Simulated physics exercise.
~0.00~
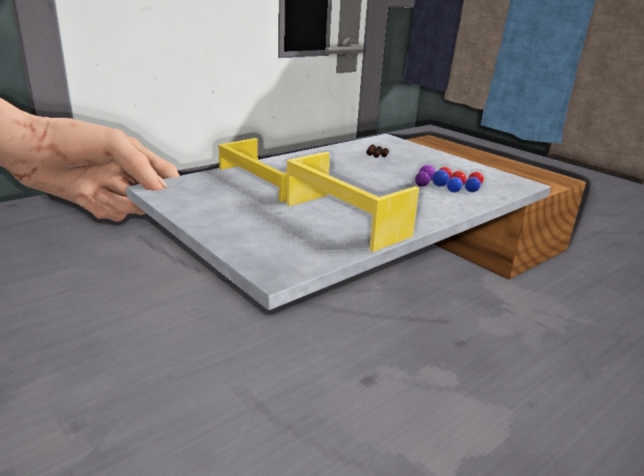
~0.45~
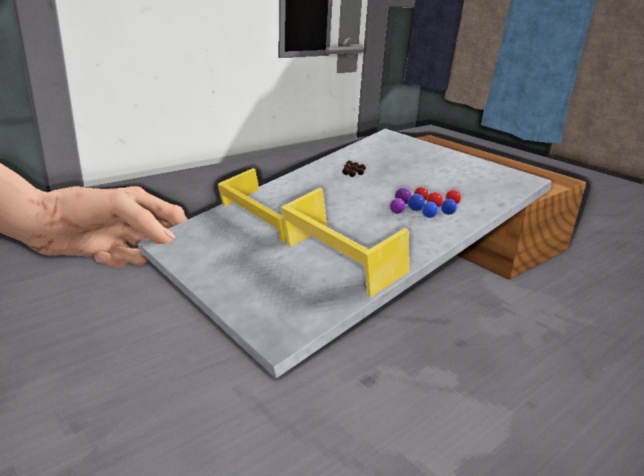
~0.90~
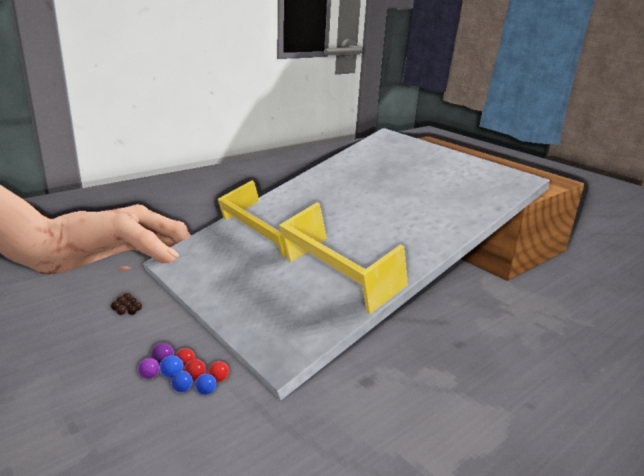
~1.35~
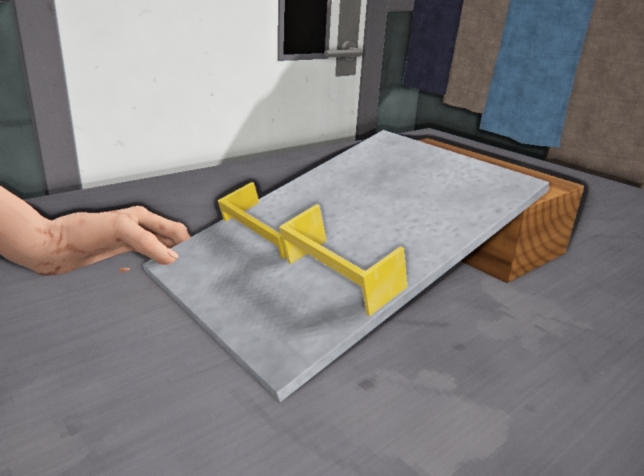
In this clip, a hand lowers the free end of a grey board propped on a wooden block, and colored balls and a cluster of small dark pieces move down past yellow barriers onto the counter, then disappear from view, leaving the board tilted.
